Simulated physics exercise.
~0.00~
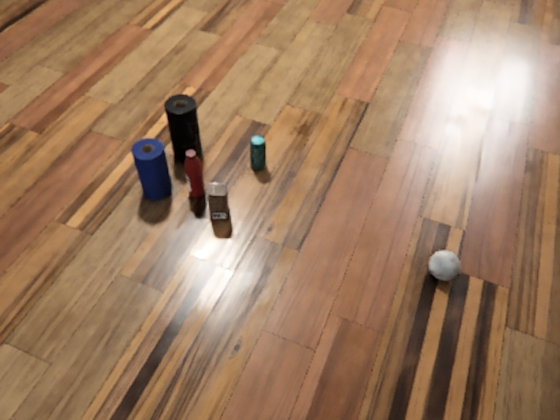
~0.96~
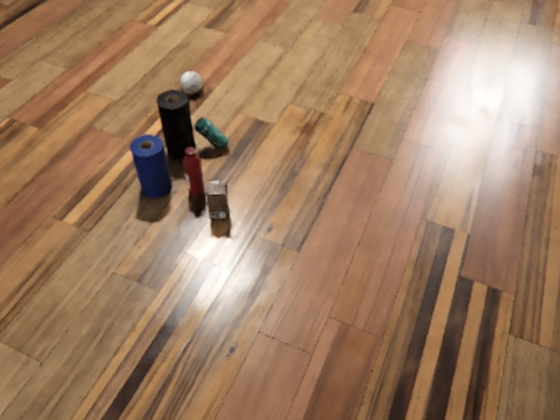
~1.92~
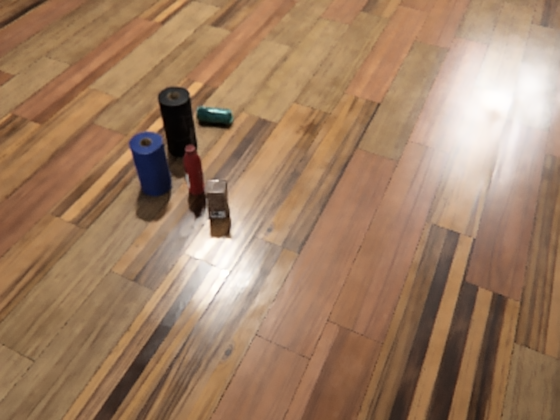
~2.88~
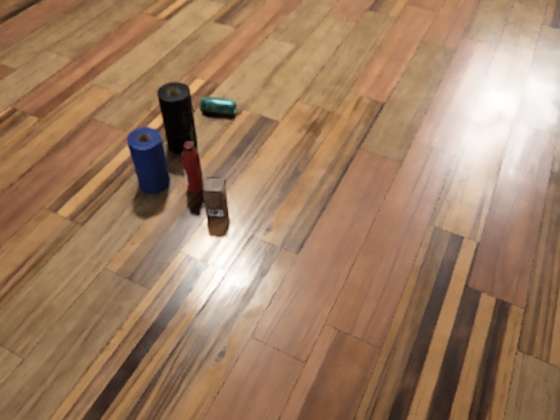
A tall black roll stands behind a shorter blue roll, a slim red bottle and a small brown carton, seen from above on a floor of mixed wooden planks. A small turquoise can stands upright just to their right, and a white ball is farther off at the right. The ball travels left and away across the floor, ending up beyond the group as the turquoise can tips over. The ball then passes out of sight, while the can comes down on its side behind the others. At the end it lies there, with the rolls, bottle and carton still standing.
